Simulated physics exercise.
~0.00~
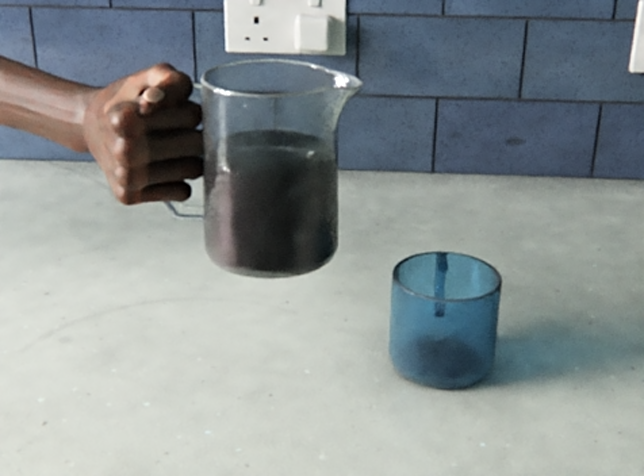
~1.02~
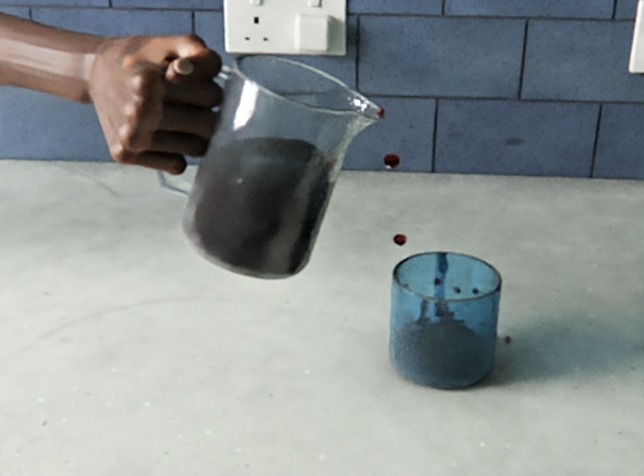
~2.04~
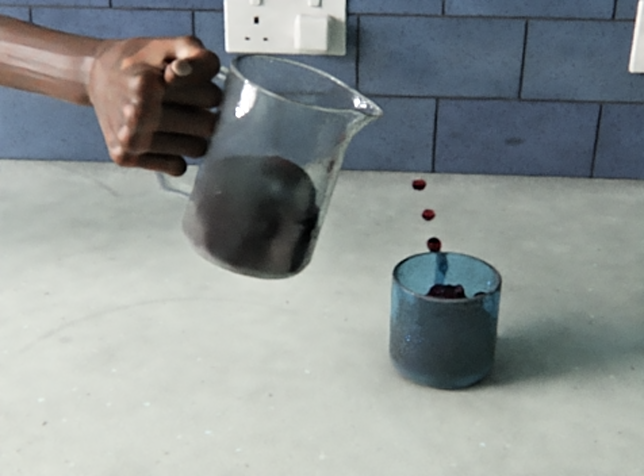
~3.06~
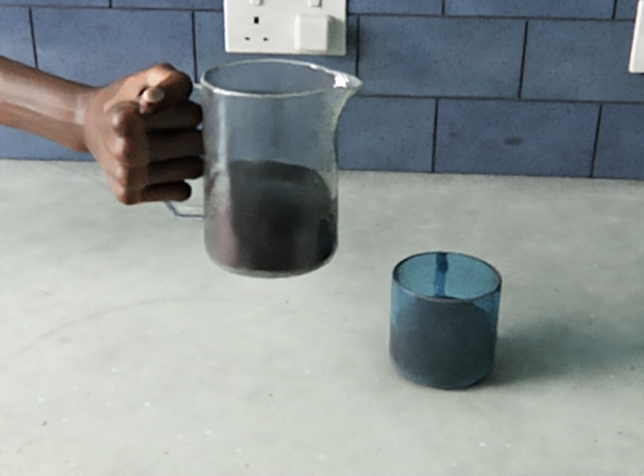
A hand tilting a glass jug of dark liquid, partly filling a blue tumbler on a pale worktop, then levelling the jug.
